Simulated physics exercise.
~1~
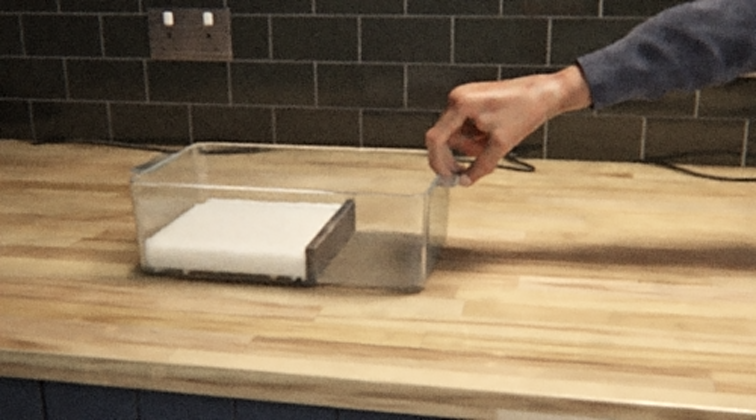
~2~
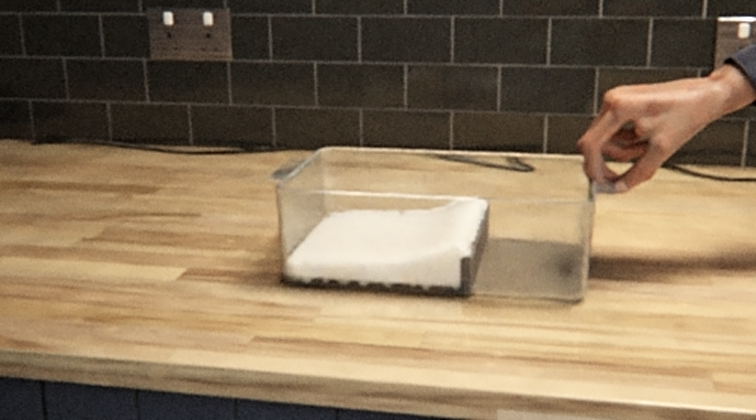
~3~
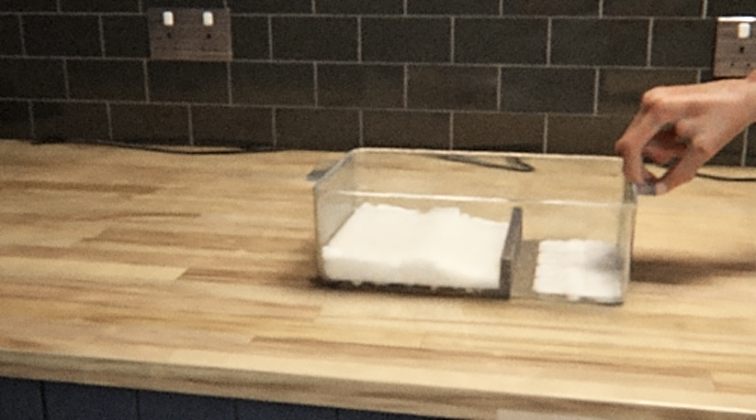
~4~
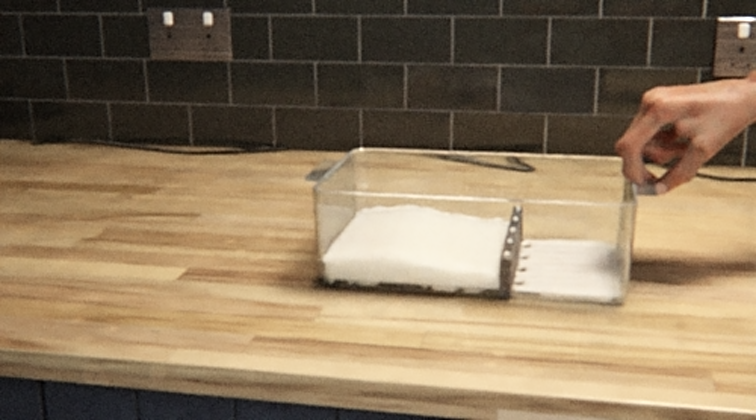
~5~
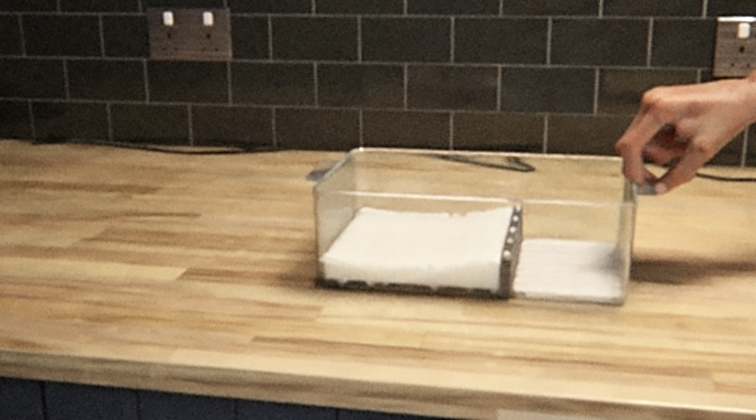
Hand sliding a clear divided tub right along a wooden worktop, white liquid sloshing and some ending up beyond the divider.
